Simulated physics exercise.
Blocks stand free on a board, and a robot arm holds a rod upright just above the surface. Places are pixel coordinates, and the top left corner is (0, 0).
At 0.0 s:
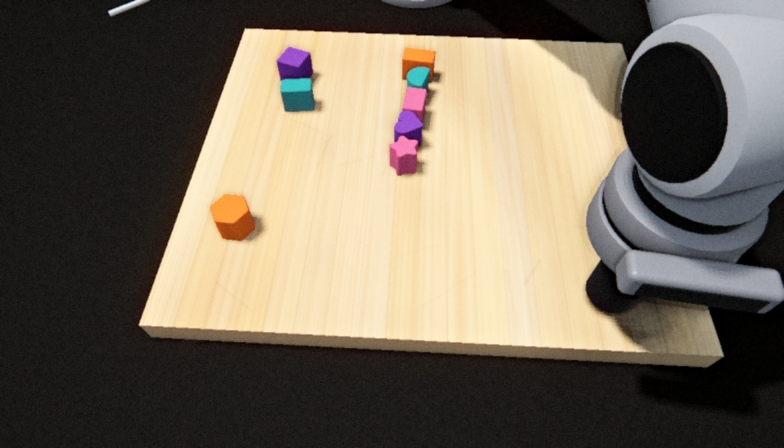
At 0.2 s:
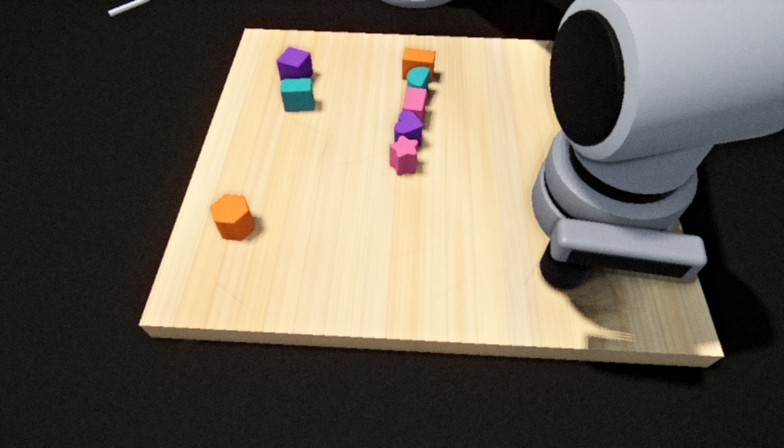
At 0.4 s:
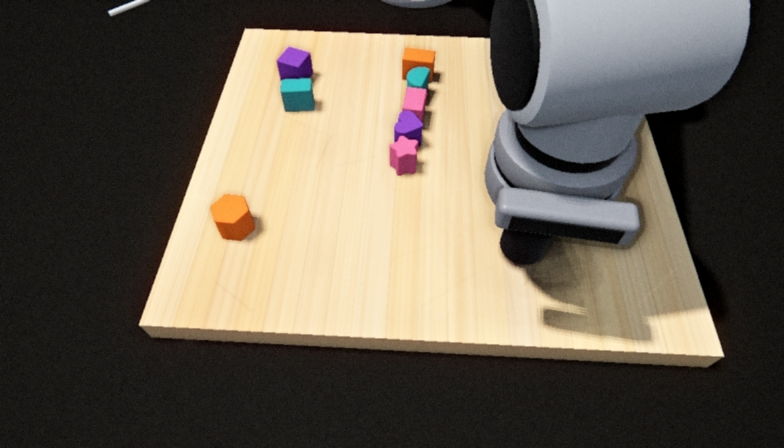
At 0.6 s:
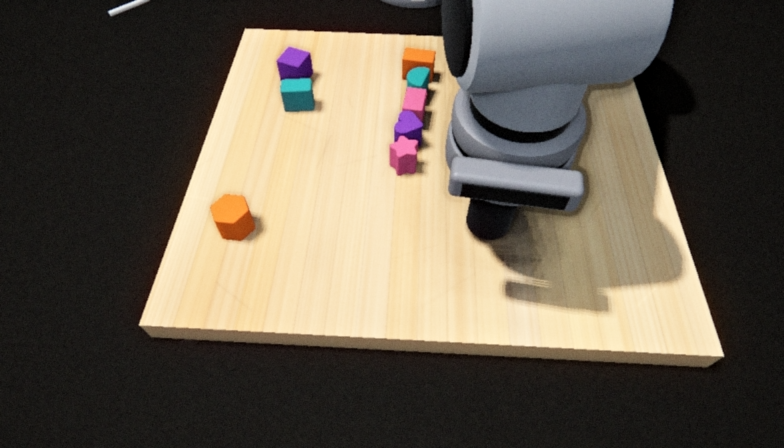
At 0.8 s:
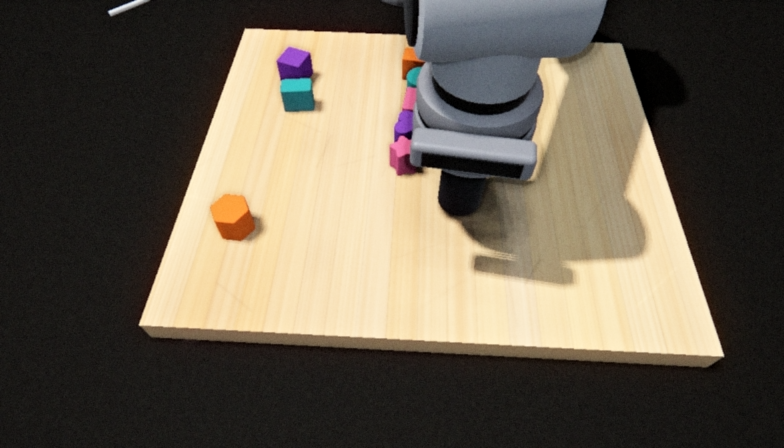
A bulky grey and black robot arm holding a short dark rod upright hangs over the right side of a pale wooden board, seen from above at an angle against a black surround. Purple and teal blocks sit at upper left, an orange hexagonal block at lower left, and orange, teal, pink and purple blocks line up near the centre, ending in a pink star. The arm glides left and slightly up the board, partly covering the line, while the blocks and the view stay still.
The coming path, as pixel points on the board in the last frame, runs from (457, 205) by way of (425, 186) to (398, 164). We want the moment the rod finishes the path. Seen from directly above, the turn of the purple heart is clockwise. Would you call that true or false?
The statement is correct.
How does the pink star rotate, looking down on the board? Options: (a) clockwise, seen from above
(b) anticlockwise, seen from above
b
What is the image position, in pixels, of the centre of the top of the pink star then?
The top centre is at (374, 129).
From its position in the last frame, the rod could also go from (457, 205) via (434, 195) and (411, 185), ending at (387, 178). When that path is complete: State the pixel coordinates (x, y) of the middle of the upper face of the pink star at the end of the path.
Around pixel (384, 132).
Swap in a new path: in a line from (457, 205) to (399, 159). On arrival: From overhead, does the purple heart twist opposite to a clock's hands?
That would be a no.
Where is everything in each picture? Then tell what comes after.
In the first frame, rod tip (609, 292); block tops, pink star (405, 146); purple heart (408, 122); pink oblong block (415, 98).
In the second frame, rod (563, 269); blocks unchanged.
In the third frame, rod (522, 246); blocks unchanged.
In the fourth frame, rod (488, 222); blocks unchanged.
In the fifth frame, rod (459, 200); pink star (405, 146); purple heart (408, 122); pink oblong block (415, 98).
What follows on the original path. Halfway along, rod (425, 180); nothing pushed yet.
At the end, rod (398, 158); pink star (374, 129), turned 35° anticlockwise; purple heart (400, 117), turned 50° clockwise; pink oblong block in place.
